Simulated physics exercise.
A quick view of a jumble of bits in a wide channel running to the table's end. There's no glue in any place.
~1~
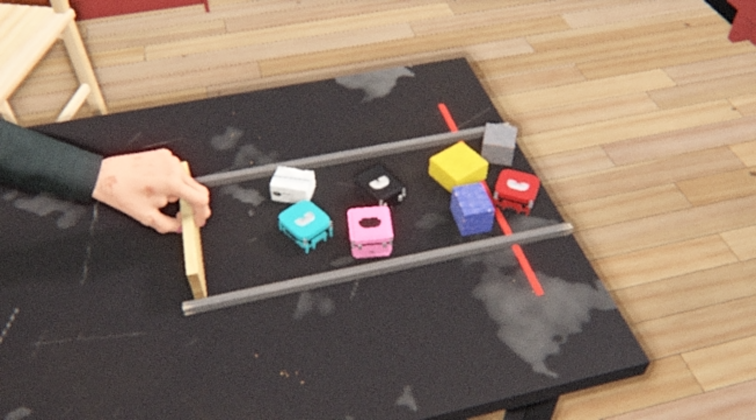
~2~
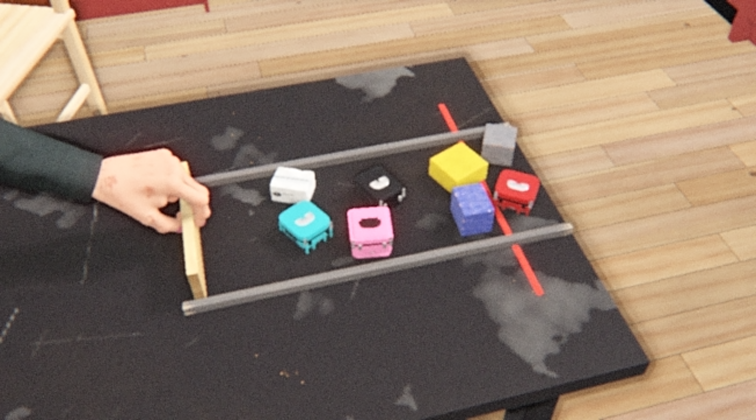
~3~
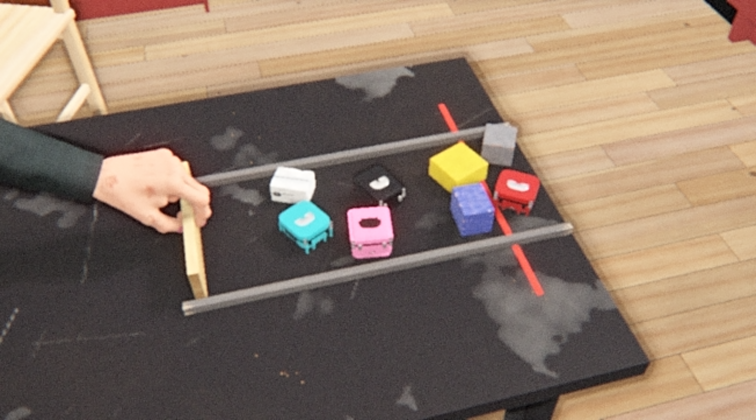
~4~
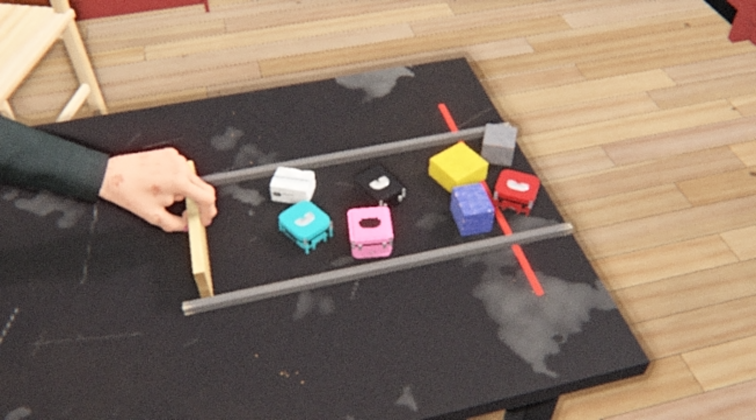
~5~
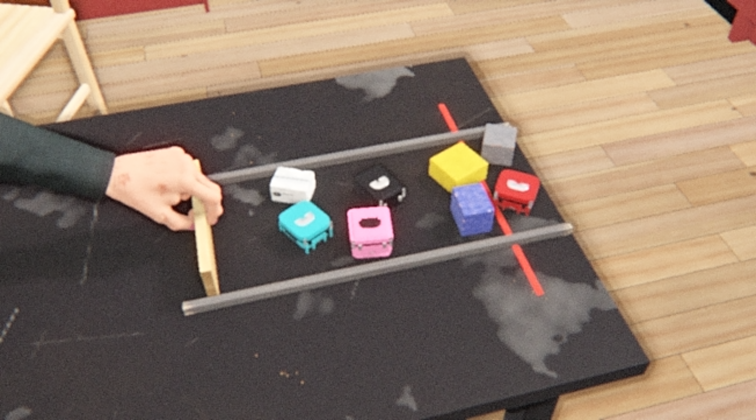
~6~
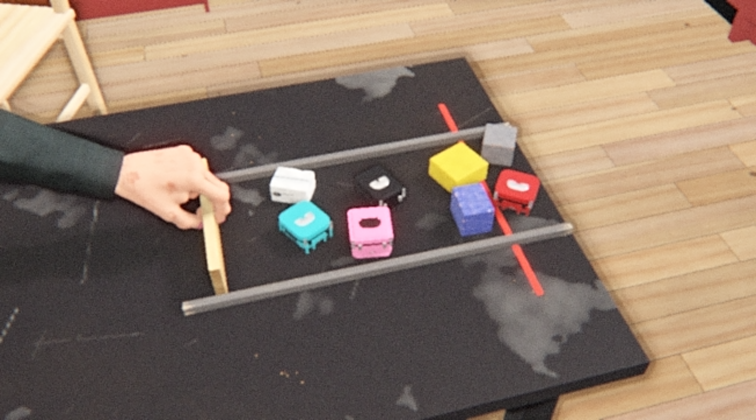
At first, a hand holds a wooden board upright at the left end of a railed channel on a black table, with small cases and blocks scattered ahead of it. The hand then slides the board a short way right, without touching the pieces, which all stay where they are.
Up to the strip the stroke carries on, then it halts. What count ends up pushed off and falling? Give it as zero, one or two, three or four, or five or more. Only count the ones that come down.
The count that falls is three or four.
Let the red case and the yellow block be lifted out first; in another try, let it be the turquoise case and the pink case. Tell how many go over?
1 and 1.
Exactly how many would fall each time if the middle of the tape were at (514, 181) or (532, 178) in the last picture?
So that's 5 for the first and 8 for the second.
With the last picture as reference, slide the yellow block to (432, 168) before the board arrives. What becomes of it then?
Result: It stays aboard.
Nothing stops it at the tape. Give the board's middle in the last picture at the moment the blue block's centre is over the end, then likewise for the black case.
When the blue block crosses, the middle is near (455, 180); when the black case crosses, near (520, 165).
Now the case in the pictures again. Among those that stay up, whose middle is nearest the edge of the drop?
Nearest at the end: The pink case.
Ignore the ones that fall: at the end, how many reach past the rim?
1, I think.
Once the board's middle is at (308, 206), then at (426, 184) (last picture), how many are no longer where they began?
By the first moment it's 3, by the second it's 8.
Early on, none off yet; grey block at rest near (499, 145); red case at rest near (516, 193); yellow block at rest near (458, 169).
Finally, the number that fall off is three or four; lost, blue block, yellow block, red case and grey block.
